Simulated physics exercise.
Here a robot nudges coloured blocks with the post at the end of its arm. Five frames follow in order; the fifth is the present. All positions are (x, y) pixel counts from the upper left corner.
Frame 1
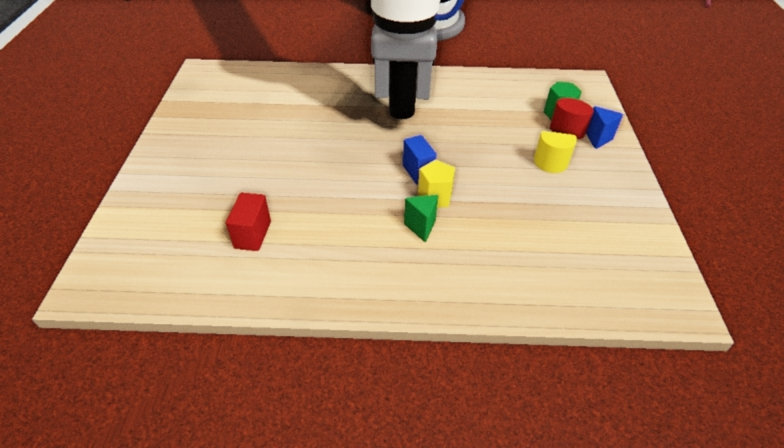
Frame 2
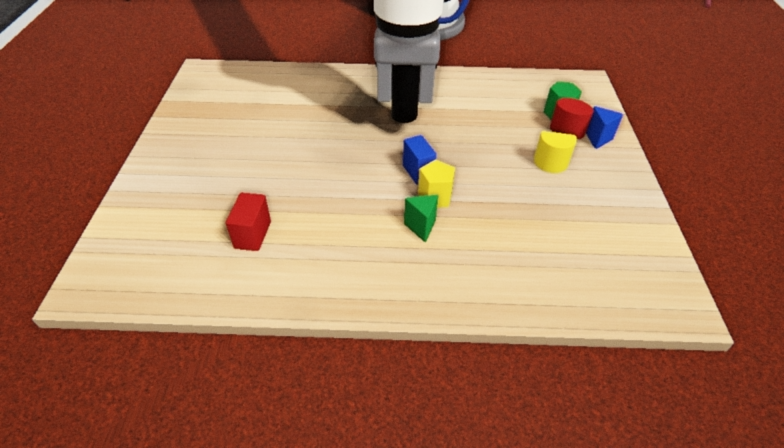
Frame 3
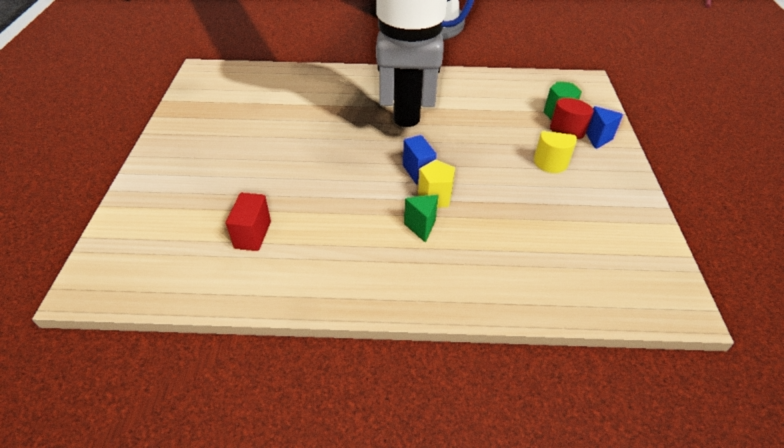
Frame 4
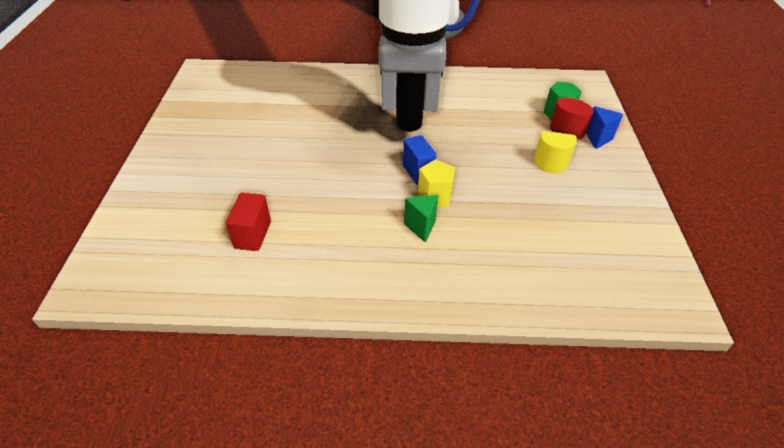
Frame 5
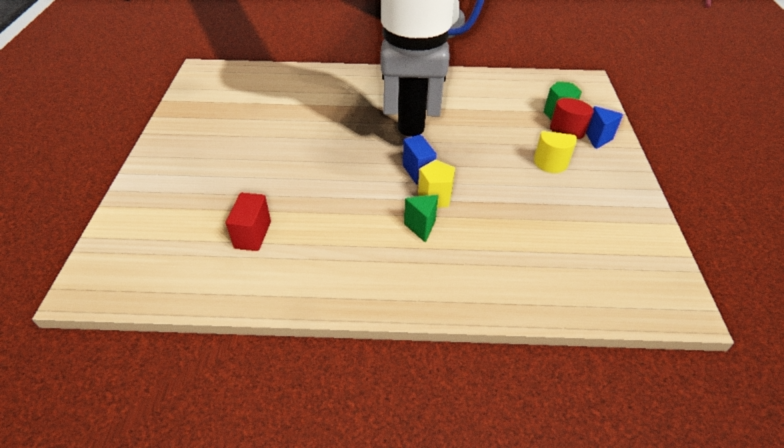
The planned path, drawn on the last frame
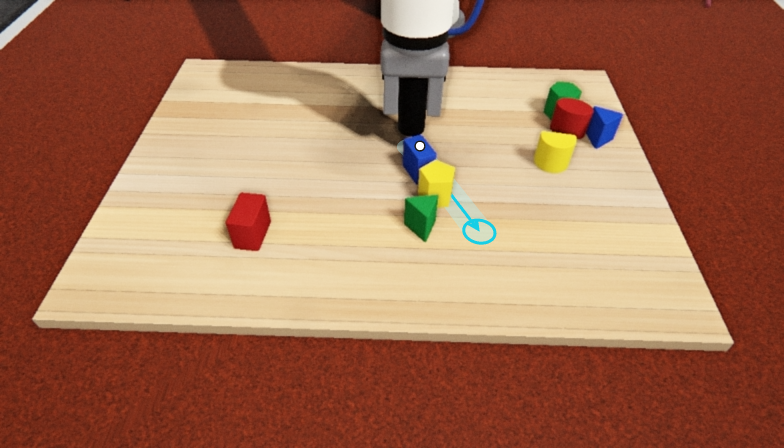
Robot arm's dark post moving slowly down the wooden board toward a blue block, while the coloured blocks all stay still.
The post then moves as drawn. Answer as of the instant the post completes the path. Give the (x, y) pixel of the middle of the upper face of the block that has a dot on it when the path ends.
Near (428, 183).
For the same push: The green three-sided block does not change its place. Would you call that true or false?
The claim does not hold.
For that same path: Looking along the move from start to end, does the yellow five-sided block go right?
It seems so.
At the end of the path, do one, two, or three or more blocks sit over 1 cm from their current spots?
Going by the path, three or more blocks will move.
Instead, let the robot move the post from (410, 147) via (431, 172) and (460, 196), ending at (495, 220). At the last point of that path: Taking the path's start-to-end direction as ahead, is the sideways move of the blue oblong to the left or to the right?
Seen from start to end, it moves right.
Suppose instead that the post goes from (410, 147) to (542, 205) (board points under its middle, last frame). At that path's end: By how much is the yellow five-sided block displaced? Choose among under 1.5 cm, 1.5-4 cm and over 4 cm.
The move is short, under 1.5 cm.
Path on the board, from (410, 147) via (444, 185), ending at (479, 231); the dot is on the blue oblong.
On the path given first. One third of the way, post (435, 153); blue oblong (430, 167), turned 30° clockwise; green three-sided block (424, 209), turned 40° clockwise; yellow five-sided block (444, 193).
Two thirds of the way, post (458, 182); blue oblong (428, 183), turned 90° clockwise; green three-sided block (424, 221), turned 45° clockwise; yellow five-sided block (438, 202), turned 55° anticlockwise.
At the end, post (483, 213); blue oblong (428, 183), turned 90° clockwise; green three-sided block (424, 221), turned 45° clockwise; yellow five-sided block (438, 202), turned 55° anticlockwise.
